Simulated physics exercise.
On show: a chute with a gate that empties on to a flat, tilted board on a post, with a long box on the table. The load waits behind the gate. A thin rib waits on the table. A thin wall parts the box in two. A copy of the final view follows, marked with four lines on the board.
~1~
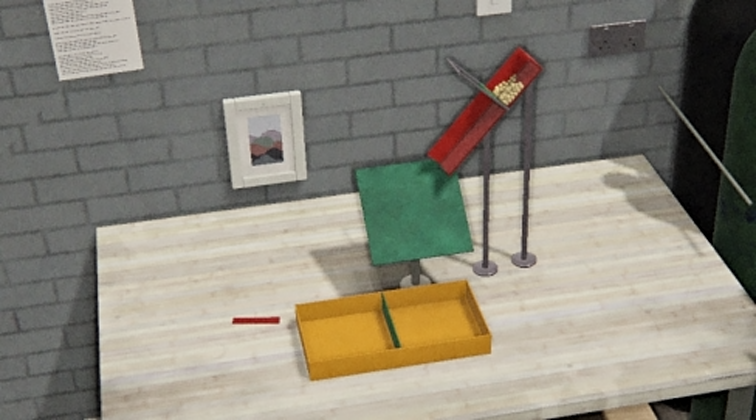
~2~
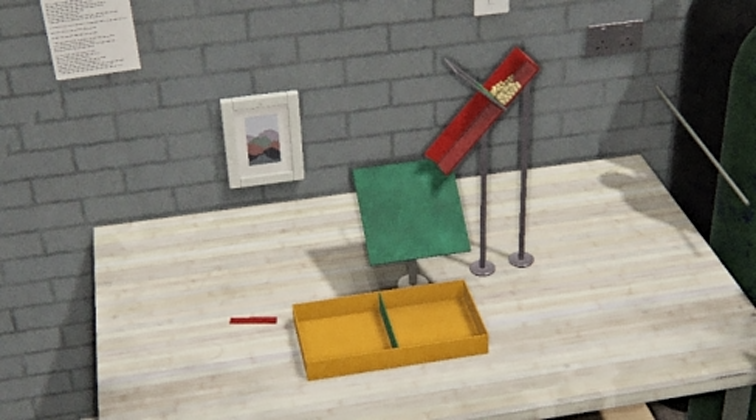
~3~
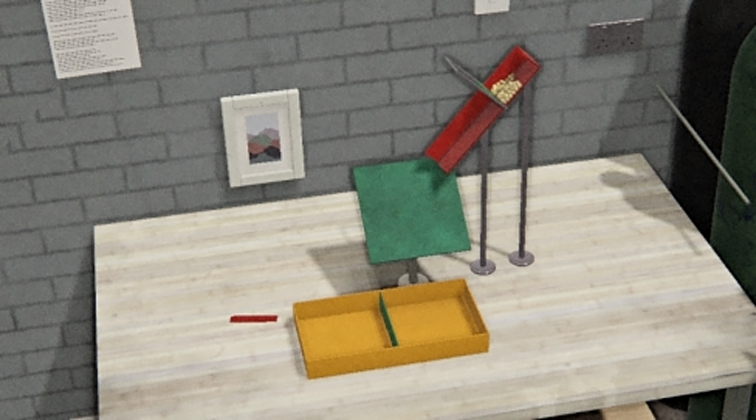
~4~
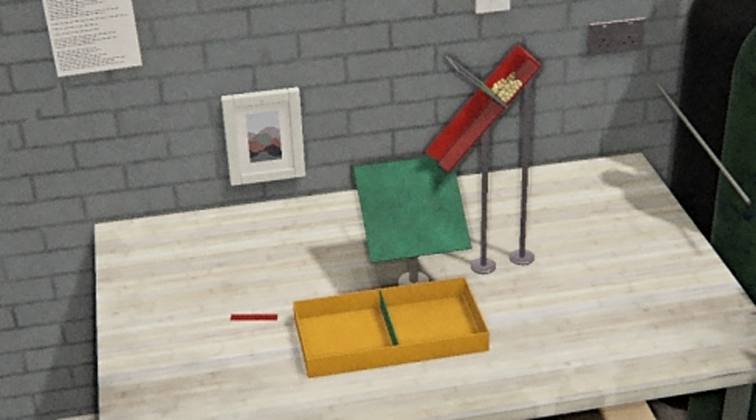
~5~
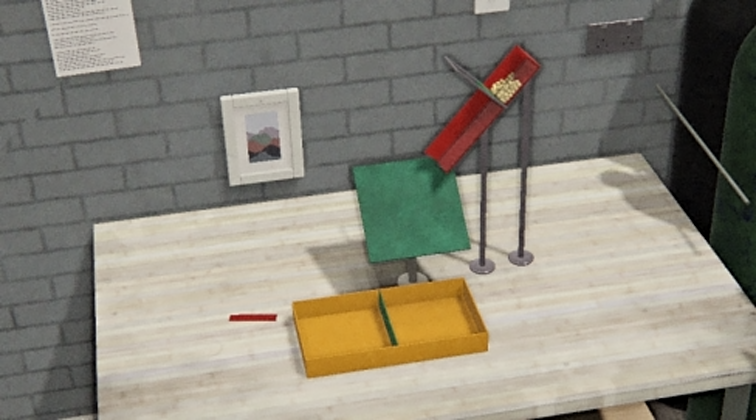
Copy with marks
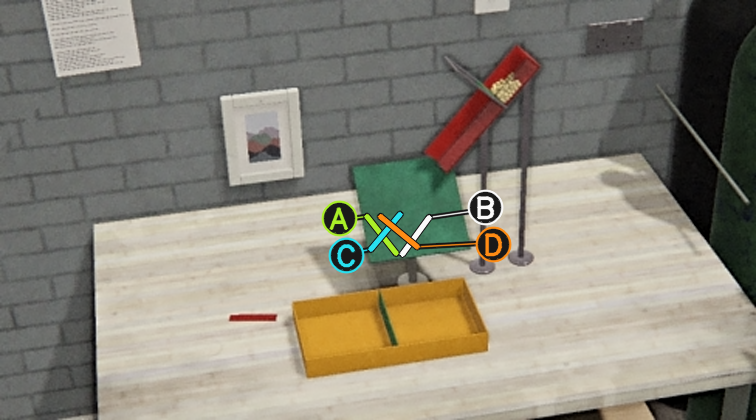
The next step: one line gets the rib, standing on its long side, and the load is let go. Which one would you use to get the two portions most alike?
C works best here.
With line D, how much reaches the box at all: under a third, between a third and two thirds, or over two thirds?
It is over two thirds.
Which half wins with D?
Right.
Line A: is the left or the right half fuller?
Right.
On the marked copy, line A from (366, 216) to (396, 253); line B from (429, 217) to (402, 254); line C from (400, 214) to (370, 249); line D from (380, 216) to (417, 246).
For line A, of what is caught, a small share in the left half, all but a few in the right.
For line B, of what is caught, all but a few in the left half, a small share in the right.
For line C, of what is caught, close to a third in the left half, close to two thirds in the right.
For line D, of what is caught, a small share in the left half, all but a few in the right.
